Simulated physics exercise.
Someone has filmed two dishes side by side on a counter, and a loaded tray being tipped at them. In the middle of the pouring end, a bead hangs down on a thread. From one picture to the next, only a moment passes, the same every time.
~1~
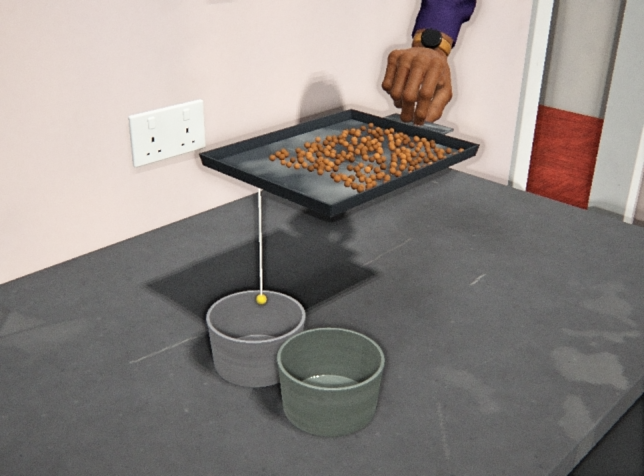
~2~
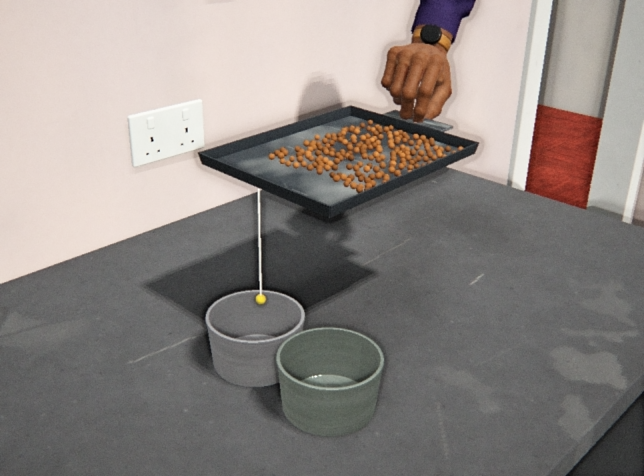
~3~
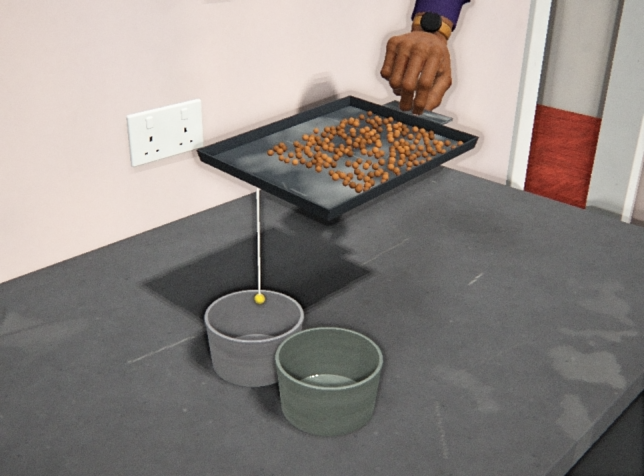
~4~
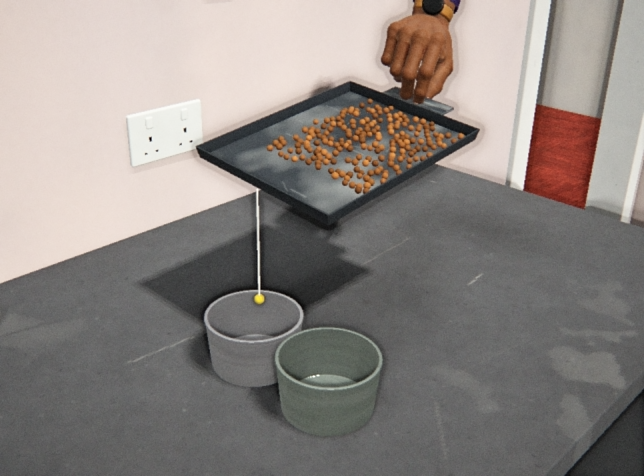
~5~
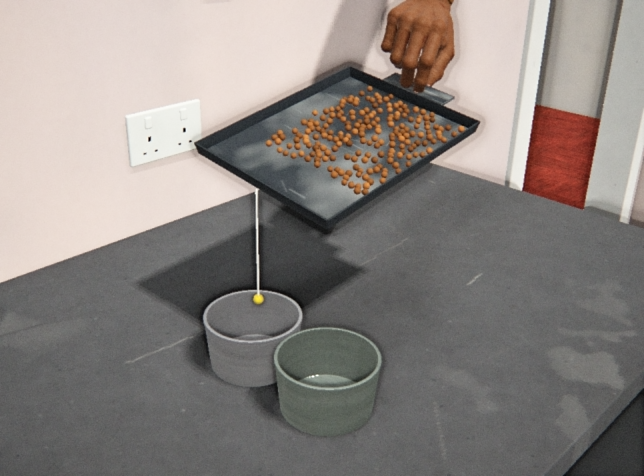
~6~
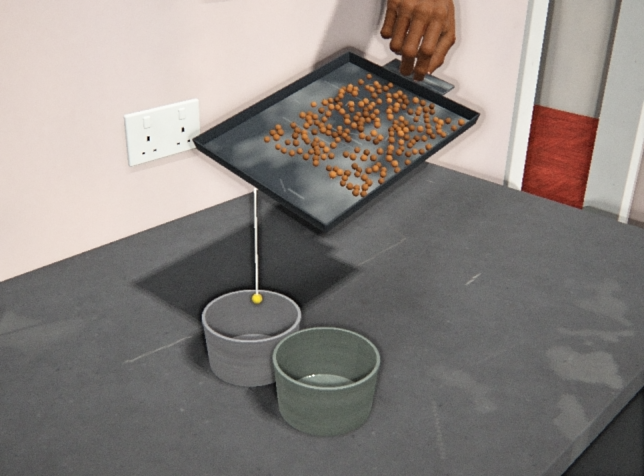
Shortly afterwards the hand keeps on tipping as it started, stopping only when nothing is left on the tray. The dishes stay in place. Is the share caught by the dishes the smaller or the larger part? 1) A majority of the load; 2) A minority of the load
A majority of the load.
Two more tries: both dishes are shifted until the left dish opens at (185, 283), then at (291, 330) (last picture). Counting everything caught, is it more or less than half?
So that's a lesser portion the first time round, a greater portion the second.
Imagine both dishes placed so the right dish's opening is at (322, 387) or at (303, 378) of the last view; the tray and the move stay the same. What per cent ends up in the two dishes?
First placement: 20 per cent; second placement: 20 per cent.
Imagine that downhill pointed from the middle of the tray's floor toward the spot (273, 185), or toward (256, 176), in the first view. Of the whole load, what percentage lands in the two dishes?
Shares: 40 %, then 30 %.
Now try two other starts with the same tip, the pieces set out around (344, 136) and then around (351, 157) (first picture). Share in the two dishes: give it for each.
Close to 70 and close to 80 per cent.
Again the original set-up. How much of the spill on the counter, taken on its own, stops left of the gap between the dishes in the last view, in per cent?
I'd guess close to 20 %.
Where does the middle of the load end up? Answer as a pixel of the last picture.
Close to (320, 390), more or less.
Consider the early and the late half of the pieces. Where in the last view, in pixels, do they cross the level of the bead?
At about (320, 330), then at (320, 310).
Soon, tray tipped steeply; most on the tray; a small part in the right dish; a stray few outside both; a small part in the air.
A while on, tray tipped right over; about two thirds on the tray; about a third in the right dish; a small part outside both; a stray few in the air.
Towards the end, tray tipped past a quarter turn; about two thirds in the right dish; a small part in the left dish; about a quarter outside both; a stray few in the air.
Finally, tray tipped past a quarter turn; about two thirds in the right dish; a small part in the left dish; about a quarter outside both; a stray few in the air.
